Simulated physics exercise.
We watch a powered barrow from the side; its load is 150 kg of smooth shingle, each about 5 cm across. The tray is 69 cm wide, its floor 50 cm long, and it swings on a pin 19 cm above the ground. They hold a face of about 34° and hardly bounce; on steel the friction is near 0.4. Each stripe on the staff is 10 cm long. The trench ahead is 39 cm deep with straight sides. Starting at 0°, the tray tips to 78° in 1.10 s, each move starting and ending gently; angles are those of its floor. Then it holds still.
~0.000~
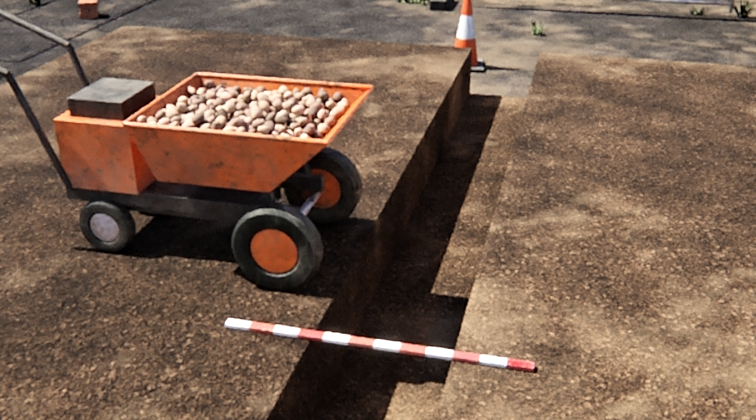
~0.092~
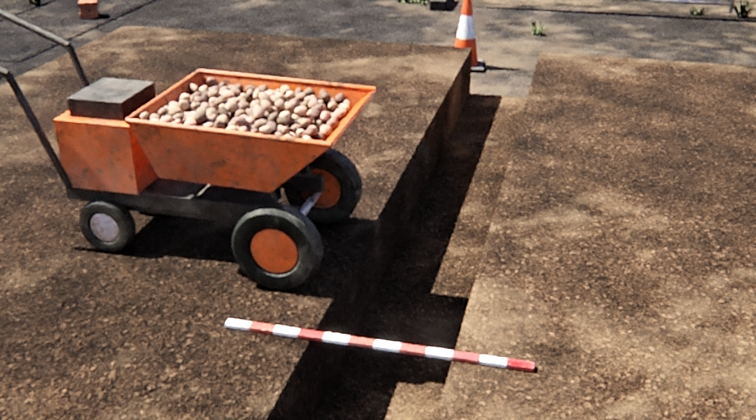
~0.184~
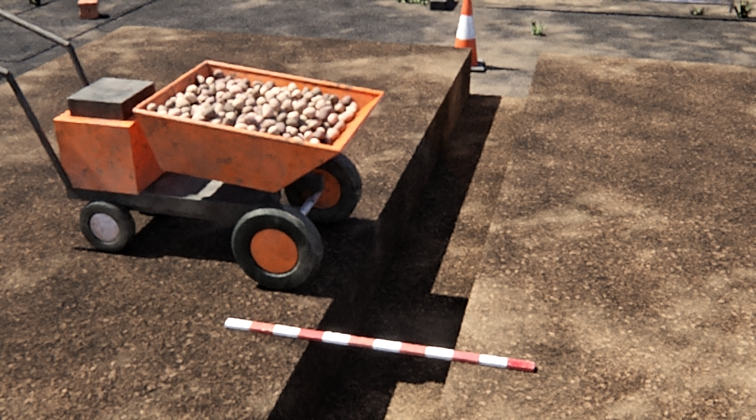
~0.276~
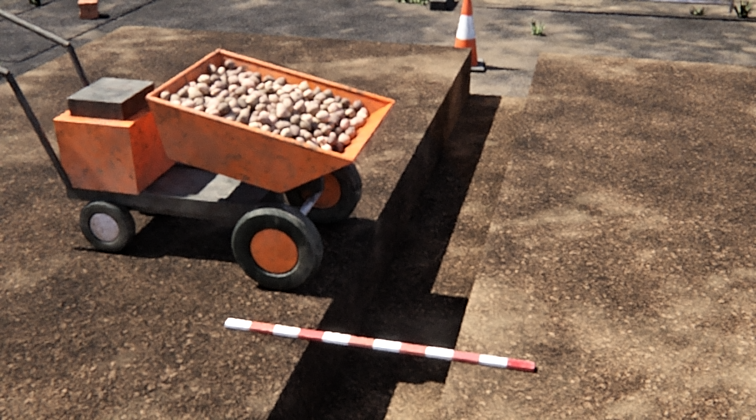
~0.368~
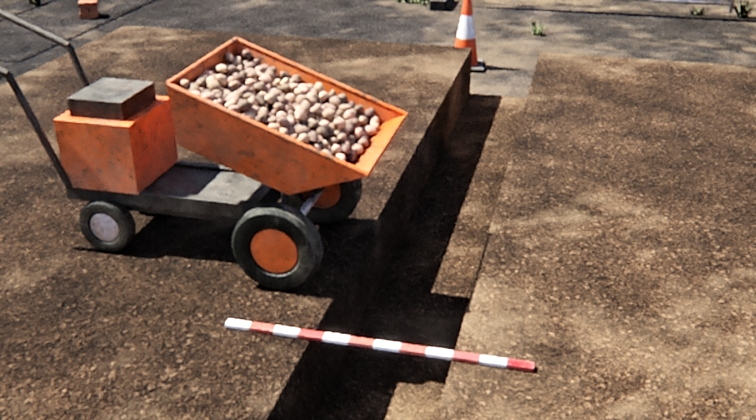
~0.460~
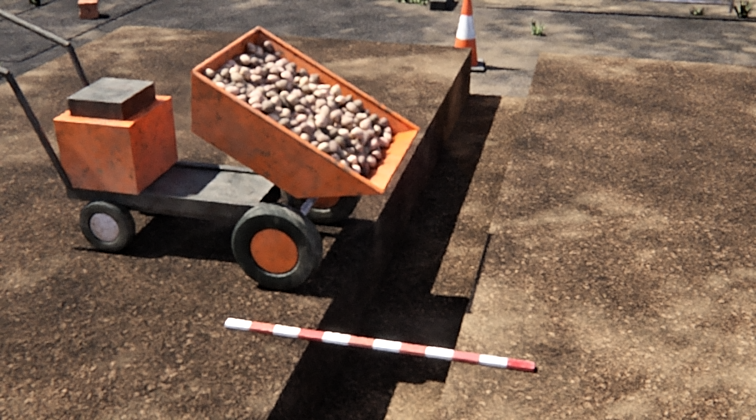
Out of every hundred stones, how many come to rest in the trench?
About 81 per cent.
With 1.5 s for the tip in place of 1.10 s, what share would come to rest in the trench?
In that case some 80 per cent.
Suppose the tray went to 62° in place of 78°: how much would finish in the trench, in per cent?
In that case some 65 per cent.
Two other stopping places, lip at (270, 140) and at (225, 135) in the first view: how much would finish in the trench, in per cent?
First some 100, then 80 per cent.
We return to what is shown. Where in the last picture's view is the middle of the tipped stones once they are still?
Their middle is at about (441, 331).
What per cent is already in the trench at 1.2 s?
About 65 per cent by then.
After 0.8 s the floor is at 65°; 98 % in the tray, 2 % in the trench; the foremost stones are at (444, 246).
After 1.2 s the floor is at 78°; 20 % in the tray, 64 % in the trench, 16 % past the trench; the foremost stones are at (576, 283).
After 1.5 s the floor is at 78°; 0 % in the tray, 81 % in the trench, 19 % past the trench; the foremost stones are at (689, 277).
After 3.5 s the floor is at 78°; 0 % in the tray, 81 % in the trench, 19 % past the trench; the foremost stones are past the picture's edge.
